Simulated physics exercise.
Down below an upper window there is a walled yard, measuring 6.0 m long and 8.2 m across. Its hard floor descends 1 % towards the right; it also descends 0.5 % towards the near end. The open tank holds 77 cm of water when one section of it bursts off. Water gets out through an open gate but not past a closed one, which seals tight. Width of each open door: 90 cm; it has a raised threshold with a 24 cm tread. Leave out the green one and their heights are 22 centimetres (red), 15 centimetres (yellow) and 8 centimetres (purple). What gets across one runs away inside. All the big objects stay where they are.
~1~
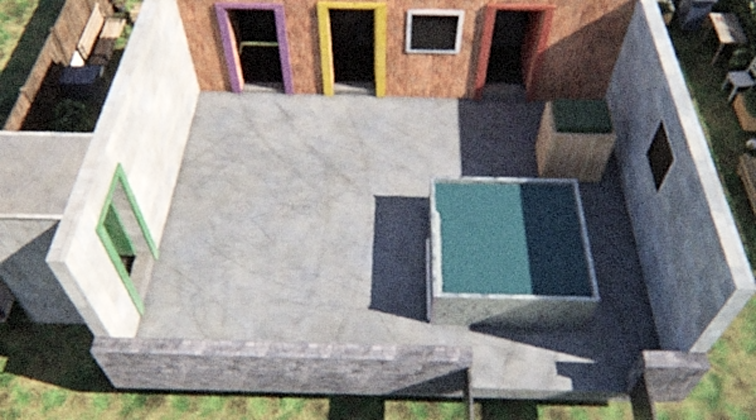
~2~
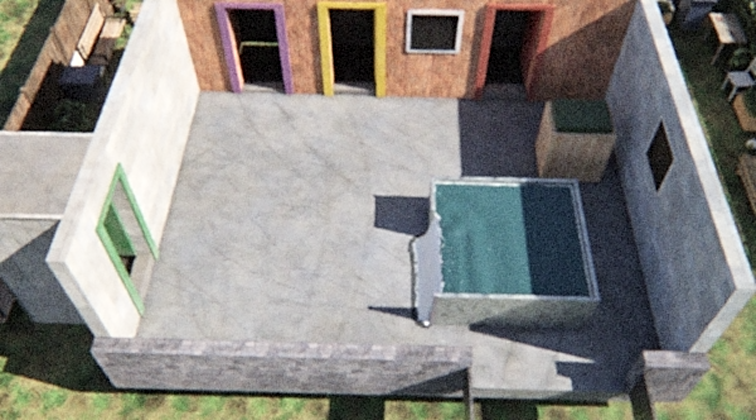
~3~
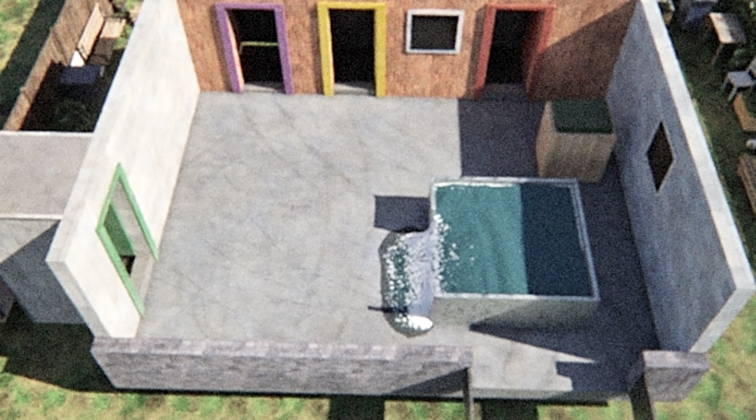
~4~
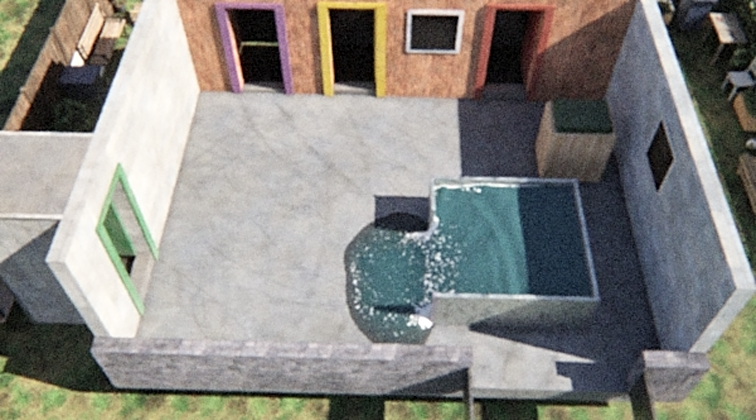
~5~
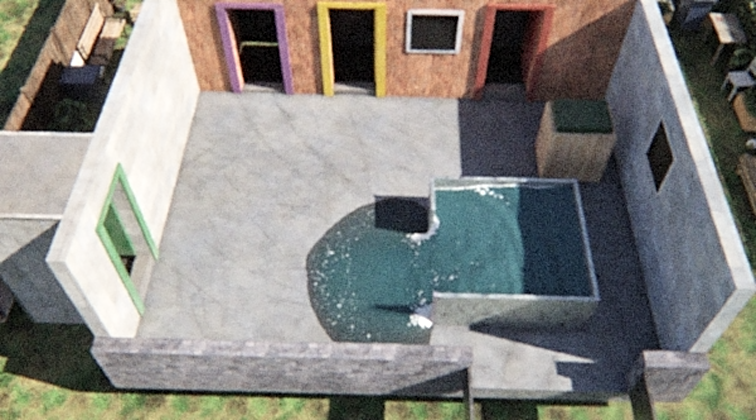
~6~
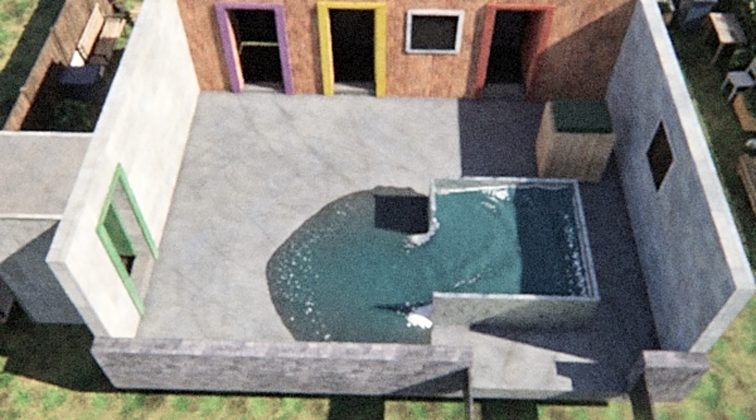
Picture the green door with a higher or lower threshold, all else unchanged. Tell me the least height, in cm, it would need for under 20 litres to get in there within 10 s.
You would need roughly 30 cm.
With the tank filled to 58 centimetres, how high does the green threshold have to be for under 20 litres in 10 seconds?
In that case, roughly 21 cm.
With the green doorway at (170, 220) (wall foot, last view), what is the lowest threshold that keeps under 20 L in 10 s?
It needs about 21 cm.
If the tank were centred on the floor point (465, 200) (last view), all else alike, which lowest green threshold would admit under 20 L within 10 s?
In this case, 25 cm or so.
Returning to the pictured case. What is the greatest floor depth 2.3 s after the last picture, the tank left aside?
Max depth: Around 42 cm.
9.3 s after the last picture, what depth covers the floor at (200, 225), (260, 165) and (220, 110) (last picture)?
Depths in order: 6 / 10 / 10 cm.
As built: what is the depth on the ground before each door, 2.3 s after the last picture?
Red door 0 cm, yellow door 0 cm, green door 36 cm, purple door 0 cm.
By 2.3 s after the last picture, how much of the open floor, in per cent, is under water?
Near 50 per cent of the open floor.
Then, 0.7 s after the last picture water covers 35 % of the floor, deepest (40 cm) near (424, 289); 27 cm at the green door, 0 litres in over its 23 cm threshold.
Then, 2.3 s after the last picture water covers 50 % of the floor, deepest (42 cm) near (129, 362); 36 cm at the green door, 41 litres in over its 23 cm threshold.
Then, 9.3 s after the last picture water covers 95 % of the floor, deepest (21 cm) near (620, 194); 6 cm at the green door, 75 litres in over its 23 cm threshold.
At the green door as built, the water peaked near 39 cm, 1.9 s after the last picture.
Run again over the same 10 s with other heights there, 32 litres in over 27.5 cm, 2 litres over 37.5 cm. The limit of 20 litres is kept from about 30 cm up.
